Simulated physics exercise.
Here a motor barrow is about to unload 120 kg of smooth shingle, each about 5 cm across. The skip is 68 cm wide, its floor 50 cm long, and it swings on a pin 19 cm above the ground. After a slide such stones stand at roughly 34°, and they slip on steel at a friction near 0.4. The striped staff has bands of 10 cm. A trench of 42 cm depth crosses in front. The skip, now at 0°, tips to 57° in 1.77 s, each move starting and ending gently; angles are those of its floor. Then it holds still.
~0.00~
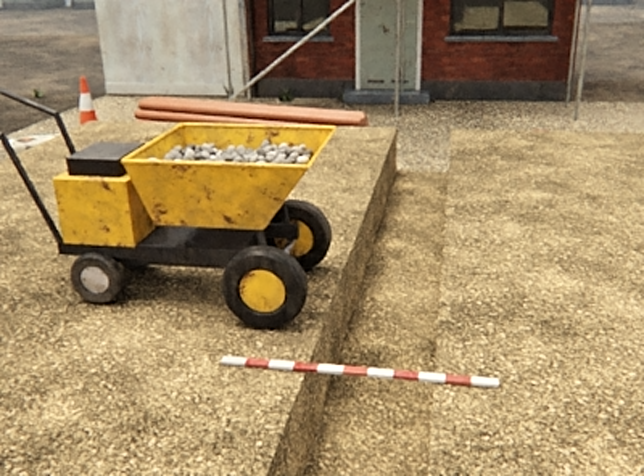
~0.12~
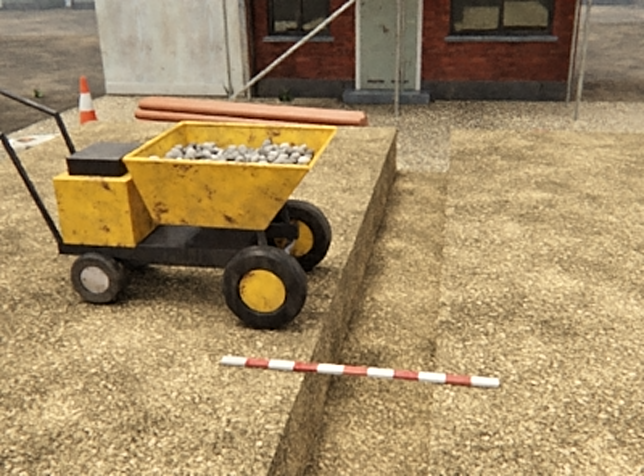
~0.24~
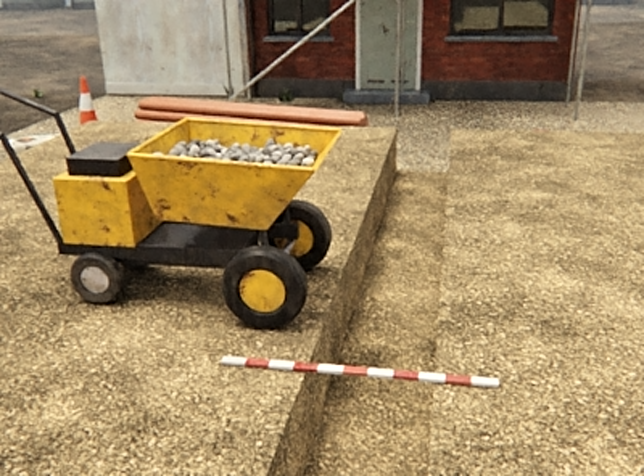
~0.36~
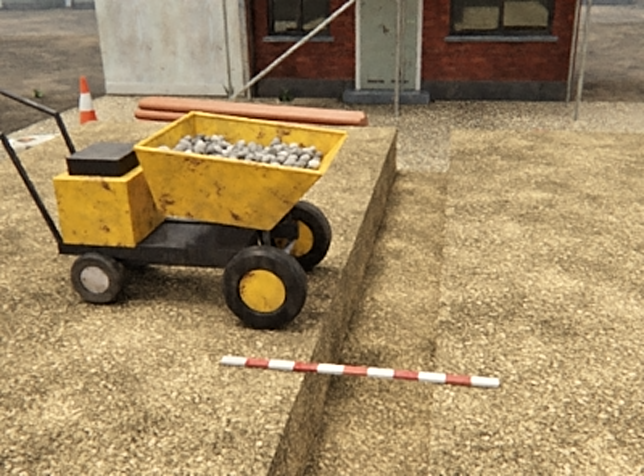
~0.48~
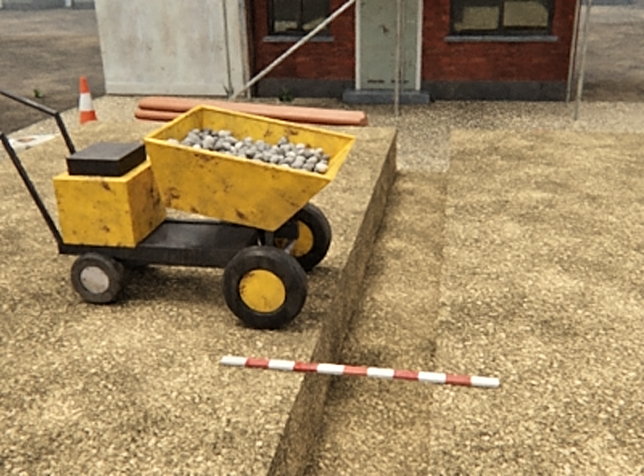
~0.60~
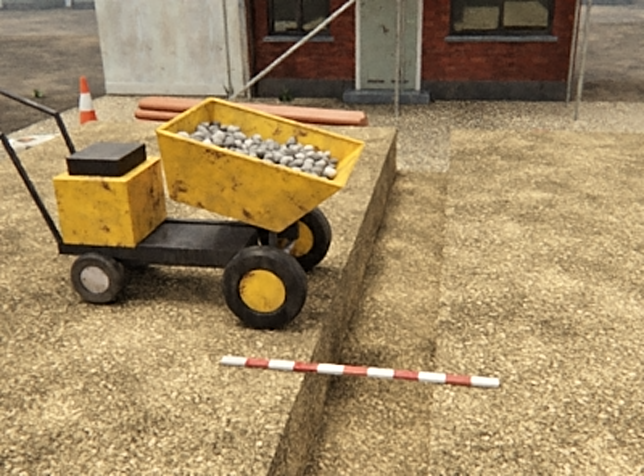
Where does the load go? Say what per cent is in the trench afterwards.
About 41 per cent.
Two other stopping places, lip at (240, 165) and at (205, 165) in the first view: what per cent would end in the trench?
About 65 and 65 per cent.
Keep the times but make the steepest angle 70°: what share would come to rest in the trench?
Then about 55 per cent.
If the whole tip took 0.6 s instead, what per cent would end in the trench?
In that case some 25 per cent.
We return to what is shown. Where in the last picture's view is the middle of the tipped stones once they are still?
Their middle is at about (424, 369).
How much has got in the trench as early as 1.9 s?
Some 10 per cent.
After 1.3 s the floor is at 48°; 100 % in the skip; the foremost stones are at (388, 227).
After 1.9 s the floor is at 57°; 79 % in the skip, 12 % in the trench, 9 % past the trench; the foremost stones are at (488, 313).
After 2.2 s the floor is at 57°; 59 % in the skip, 18 % in the trench, 22 % past the trench; the foremost stones are at (553, 310).
After 4.2 s the floor is at 57°; 34 % in the skip, 41 % in the trench, 24 % past the trench; the foremost stones are at (580, 297).
